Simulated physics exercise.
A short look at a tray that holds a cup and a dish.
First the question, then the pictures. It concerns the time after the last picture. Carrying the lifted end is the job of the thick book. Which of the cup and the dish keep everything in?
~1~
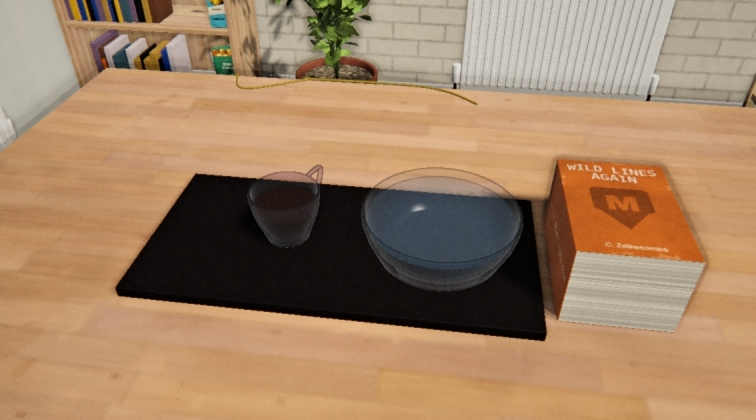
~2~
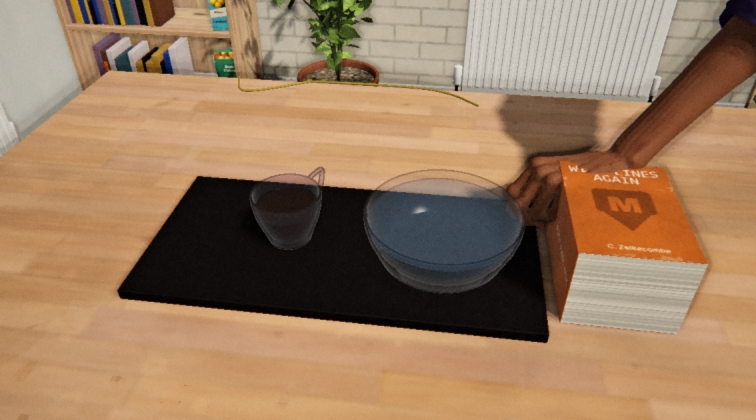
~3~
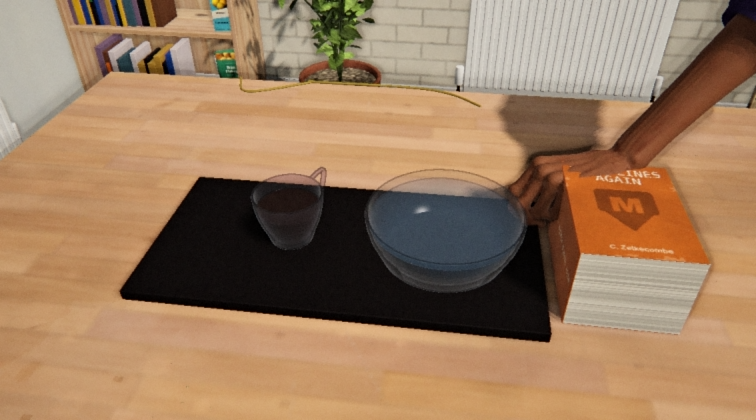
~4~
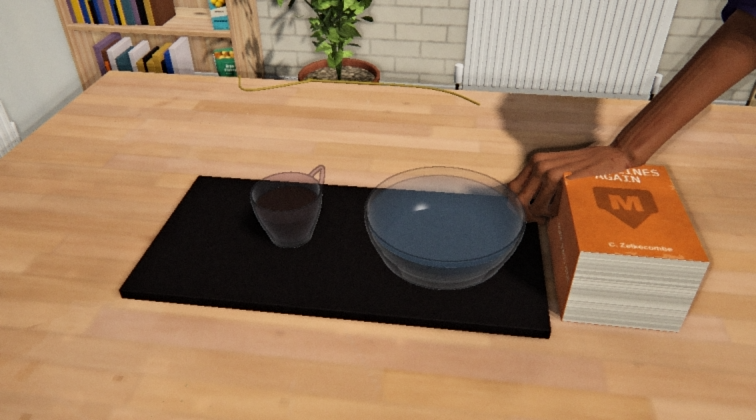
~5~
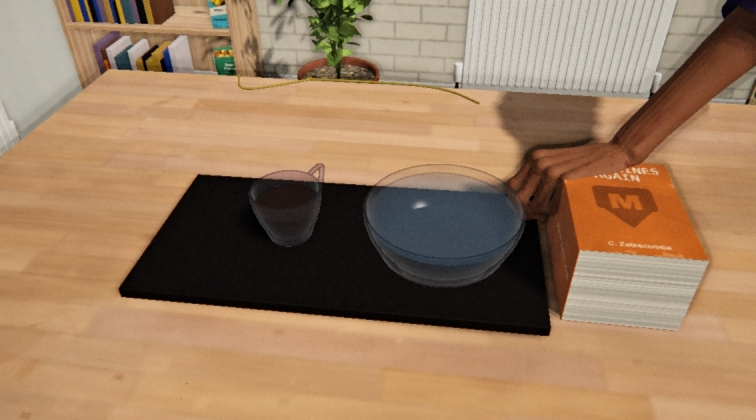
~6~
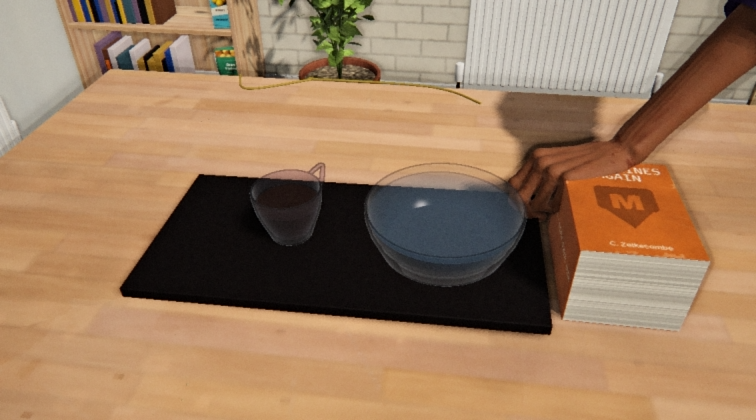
Cup - keeps it in, dish - spills.
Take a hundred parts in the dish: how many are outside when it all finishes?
My estimate is close to 28 percent.
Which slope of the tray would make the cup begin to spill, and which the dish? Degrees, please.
30° first, 8° second, roughly.
Shortly, the tray slopes by about 7°; cup, none is lost; dish, none is lost.
Then, the tray slopes by about 15°; cup, none is lost; dish, it has lost some.
At the finish, the tray slopes by about 13°, resting on the thick book; cup, none is lost; dish, it has lost some.
